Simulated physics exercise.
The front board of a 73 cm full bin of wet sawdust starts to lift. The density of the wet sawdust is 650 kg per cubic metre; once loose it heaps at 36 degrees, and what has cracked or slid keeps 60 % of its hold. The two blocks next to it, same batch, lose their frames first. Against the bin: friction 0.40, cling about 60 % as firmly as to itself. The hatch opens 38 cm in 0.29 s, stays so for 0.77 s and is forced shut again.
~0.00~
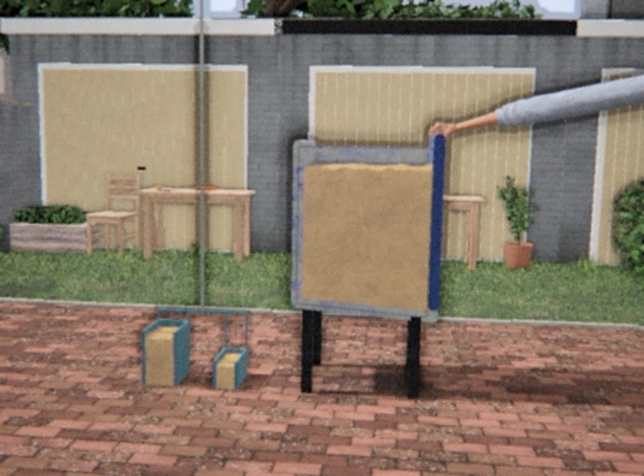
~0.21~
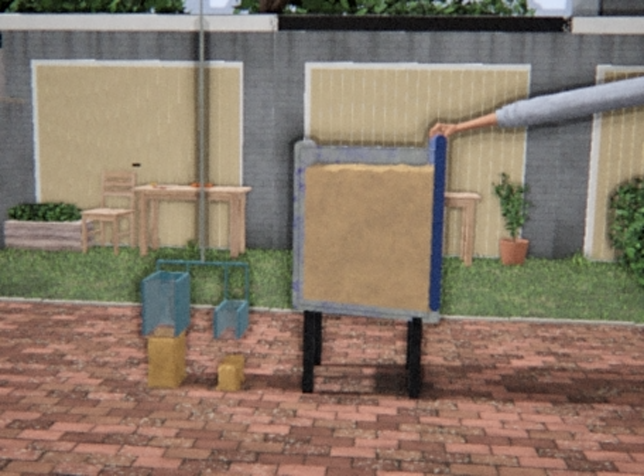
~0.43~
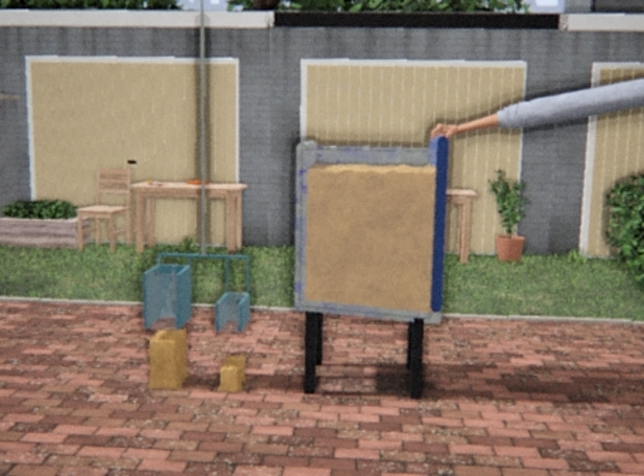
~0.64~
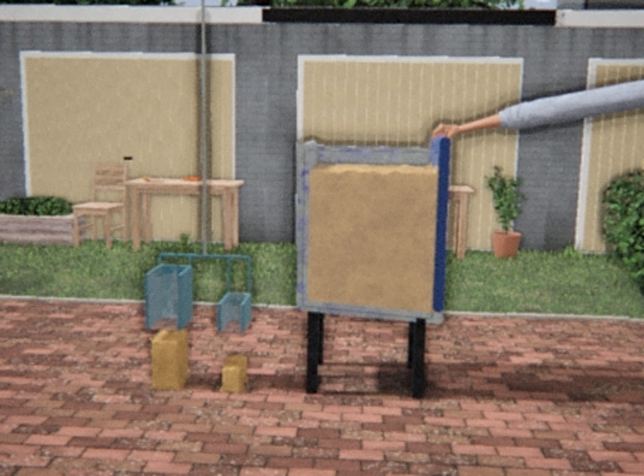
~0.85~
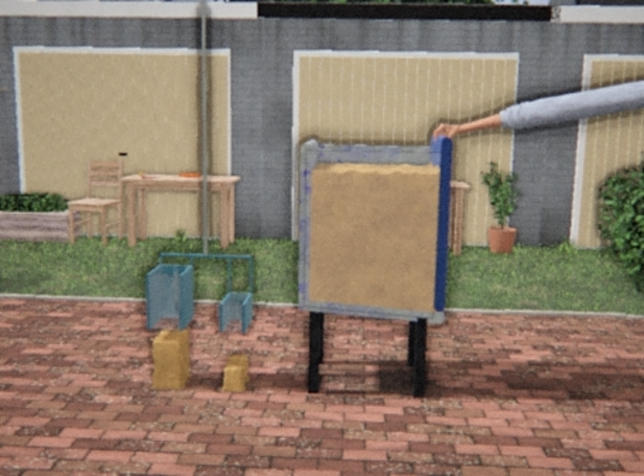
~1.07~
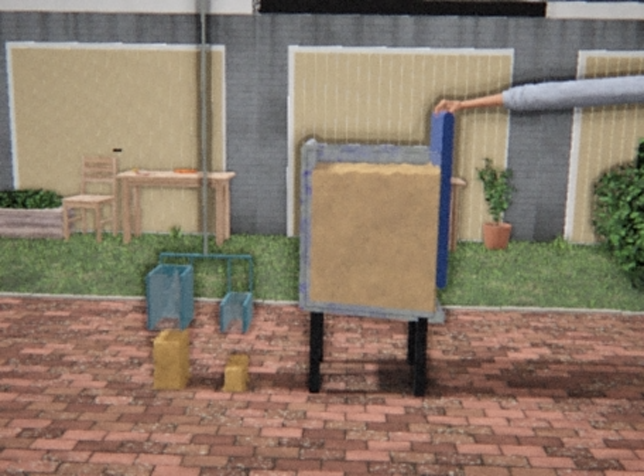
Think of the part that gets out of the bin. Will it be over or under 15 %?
The result is under 15 %.
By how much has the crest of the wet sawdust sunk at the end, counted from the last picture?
Some 0 cm.
After 1.34 s, the hatch is 38 cm open and 0 % is out.
After 1.67 s, the hatch is 38 cm open and 0 % is out.
After 2.00 s, the hatch is 38 cm open and 0 % is out.
After 2.32 s, the hatch is 9.9 cm open and 2 % is out.
After 2.71 s, at the end, the hatch is shut and 3 % is out.
